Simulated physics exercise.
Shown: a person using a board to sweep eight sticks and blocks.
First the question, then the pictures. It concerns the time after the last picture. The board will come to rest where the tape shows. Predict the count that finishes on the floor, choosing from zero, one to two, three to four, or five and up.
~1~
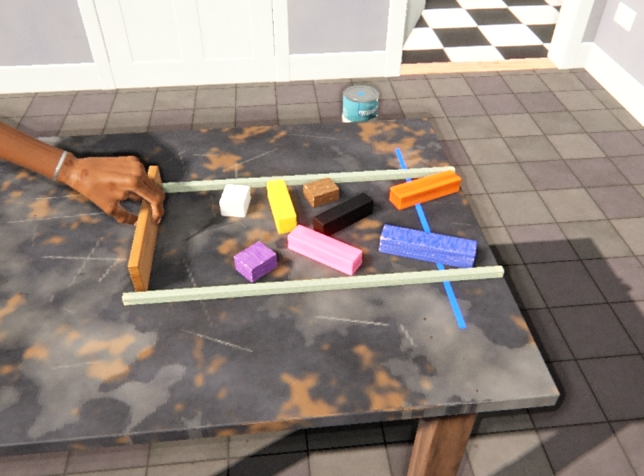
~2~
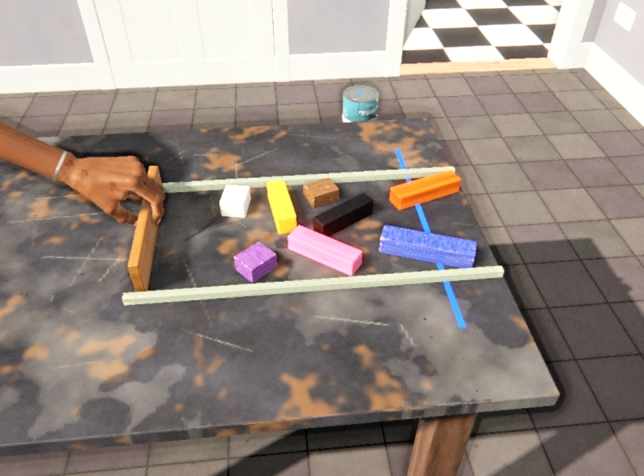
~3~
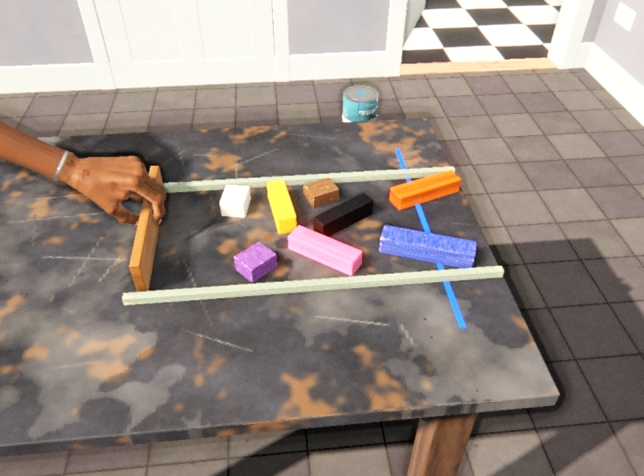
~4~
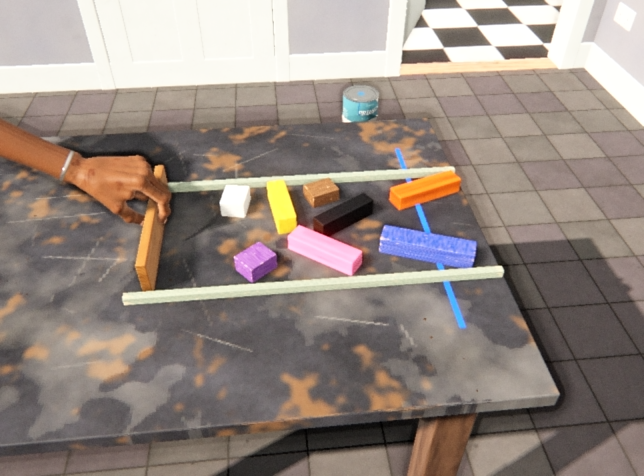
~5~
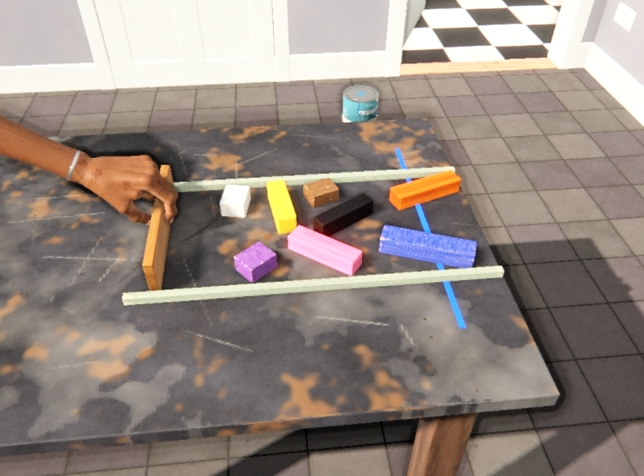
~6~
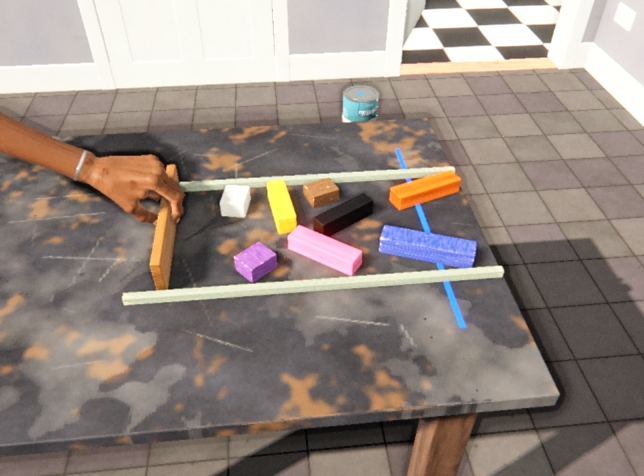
The count on the floor is three to four.
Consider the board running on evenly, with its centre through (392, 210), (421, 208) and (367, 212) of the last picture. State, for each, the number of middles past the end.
Respectively, 1, 3 and 0.
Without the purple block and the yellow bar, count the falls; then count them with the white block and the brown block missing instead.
Count: 1 (first case); 2 (second).
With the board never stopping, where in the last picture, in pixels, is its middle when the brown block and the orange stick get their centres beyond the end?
Roughly (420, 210); for the second one, roughly (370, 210).
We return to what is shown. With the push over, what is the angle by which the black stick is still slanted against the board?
It measures close to 45 degrees.
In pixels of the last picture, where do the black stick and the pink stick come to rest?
Near (477, 211) and (467, 237).
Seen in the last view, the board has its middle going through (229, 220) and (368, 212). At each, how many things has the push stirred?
The first count is 1, and then it's 8.
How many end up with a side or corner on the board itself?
3 touch it.
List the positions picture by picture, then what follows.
Orange stick (425, 190); blue bar (427, 247); black stick (344, 215); board (148, 225); tape (424, 222), in the first frame.
Blue bar (427, 247); yellow bar (282, 206), in the second frame.
Black stick (344, 215); pink stick (325, 250), in the third frame.
Orange stick (425, 190); brown block (321, 192), in the fourth frame.
Blue bar (427, 247); white block (236, 201), in the fifth frame.
Orange stick (425, 190); blue bar (427, 247); black stick (344, 215); board (168, 224); tape (424, 222), in the sixth frame.
A little later, none off yet; orange stick at rest near (425, 190); blue bar at rest near (427, 247); black stick moving near (349, 215).
When it is over, the number that fall off is three or four; down, brown block, blue bar and orange stick.
